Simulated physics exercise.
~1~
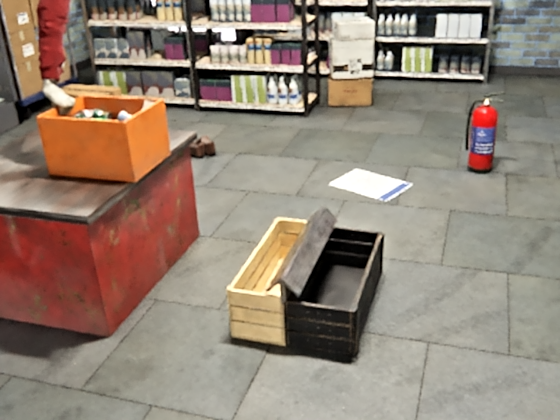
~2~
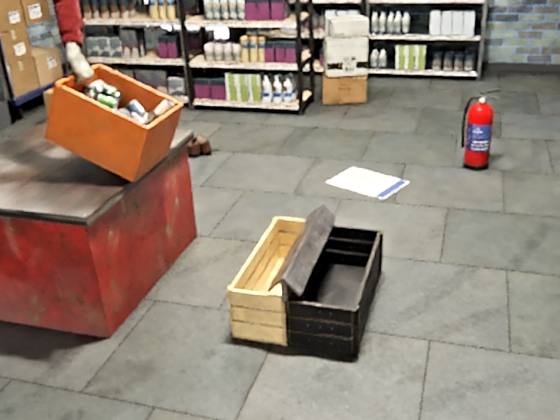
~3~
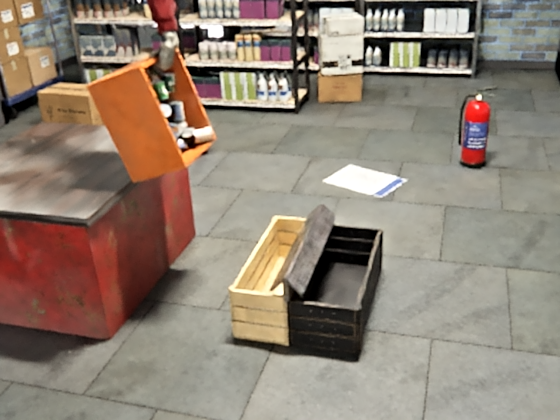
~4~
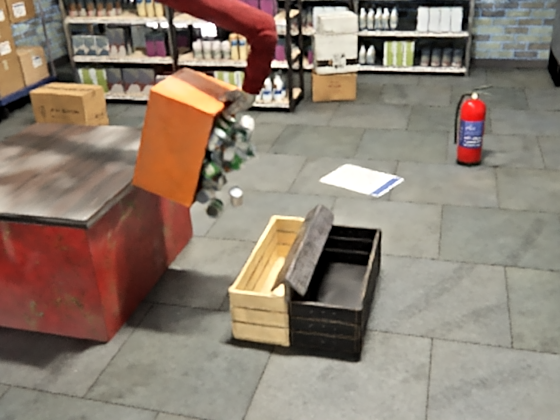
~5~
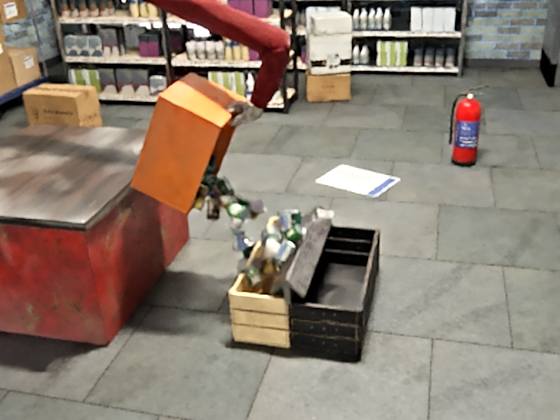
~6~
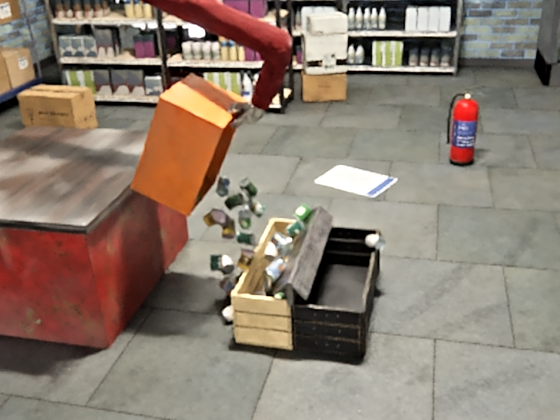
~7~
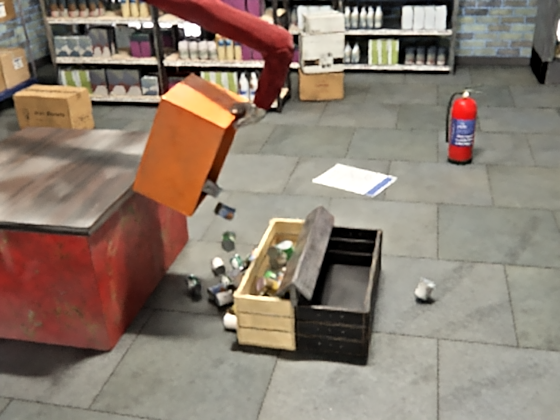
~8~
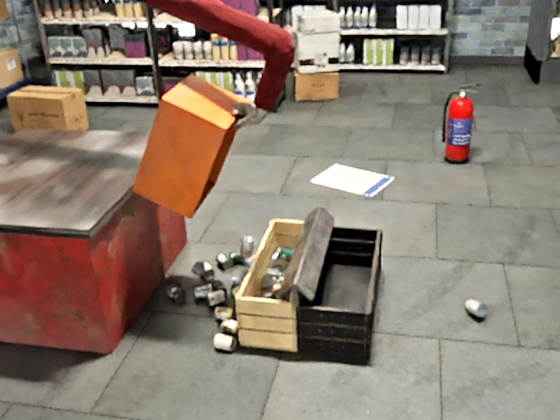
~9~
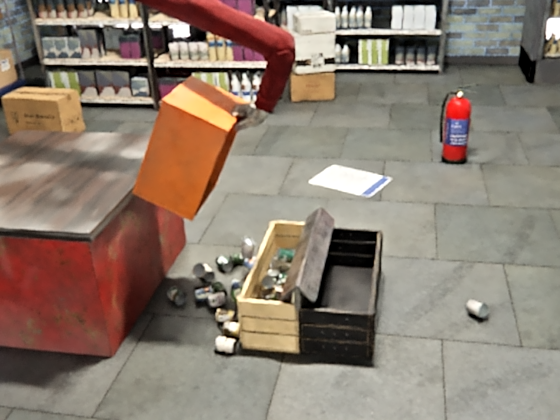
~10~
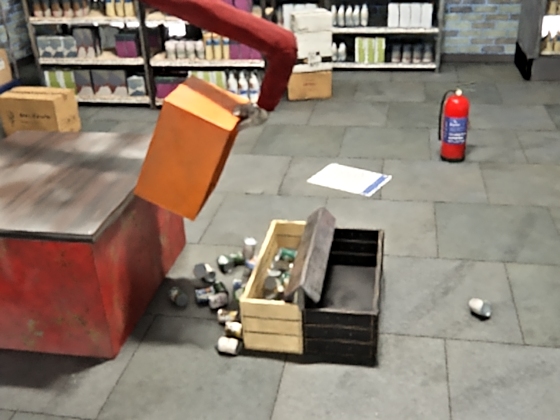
The video shows a red arm tipping an orange crate off a bench, spilling small tins toward a wooden tub beside an empty black bin. Many land in the tub, others scatter on the floor to its left, and one rests on the floor right of the bin.
